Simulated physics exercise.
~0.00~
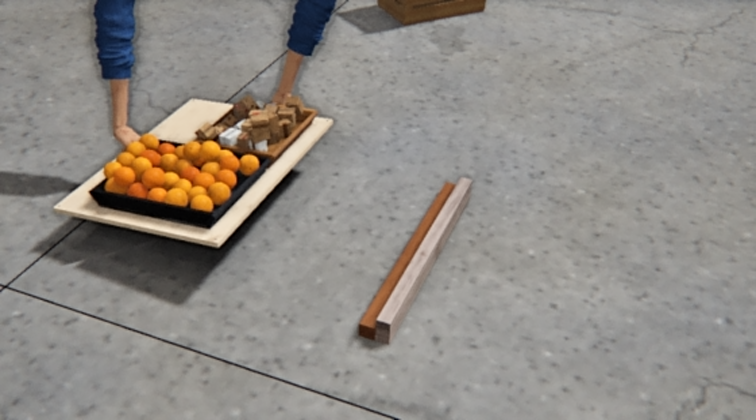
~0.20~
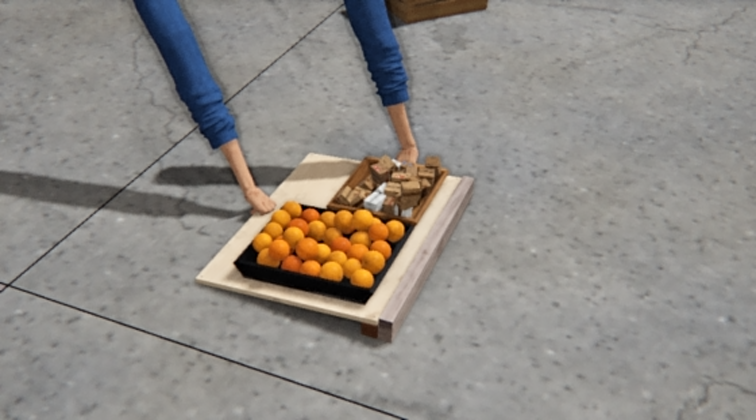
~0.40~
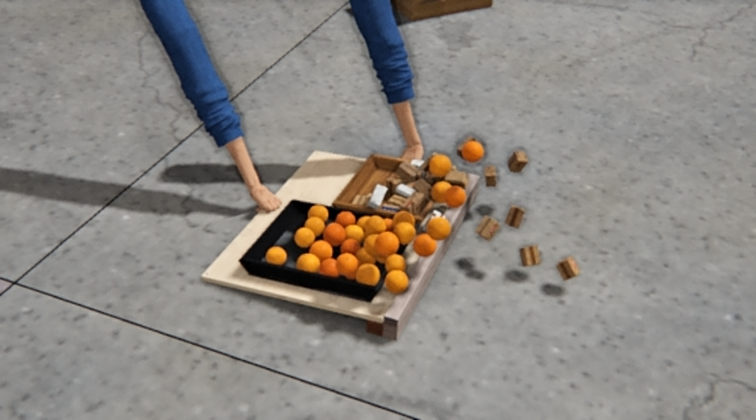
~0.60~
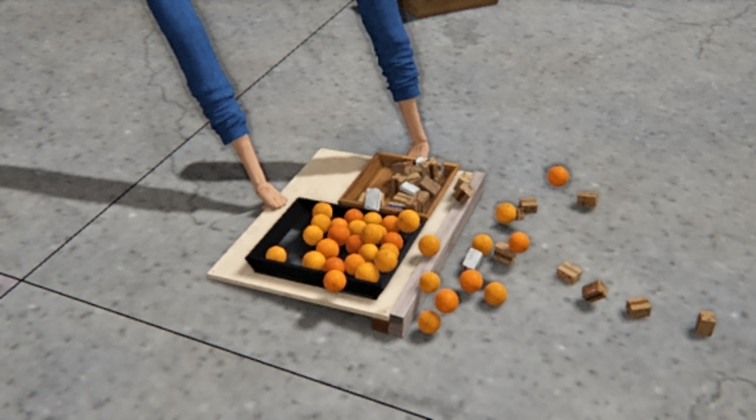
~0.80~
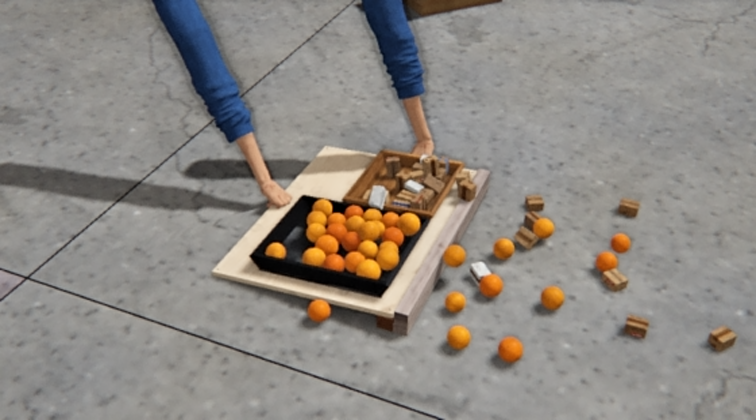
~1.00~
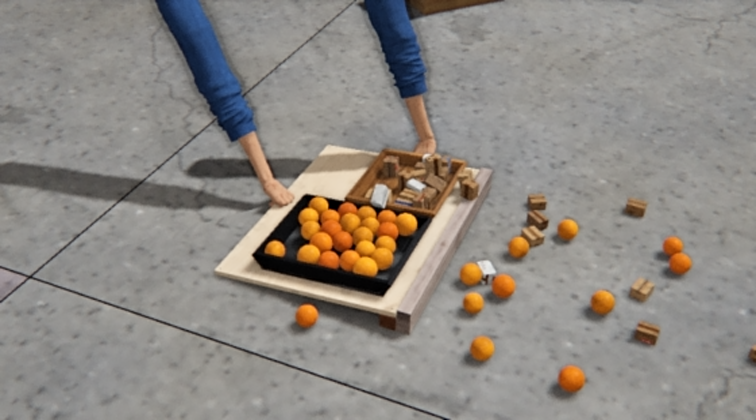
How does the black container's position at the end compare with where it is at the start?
It starts toward the upper left, well away from the batten, and ends farther right and lower down, on the board resting against the batten.
A pale board carrying a black container of oranges and a wooden container of small brown parcels moves right and down across a grey floor, guided by two arms in blue sleeves. It meets a long batten lying on the ground and stops against it. Oranges and parcels spill forward over the batten, while both containers stay on the board. The loose pieces tumble and roll away to the right, and one orange drops by the board's near edge. At the end, the hands still rest on the board, and most of the oranges remain in the black container.
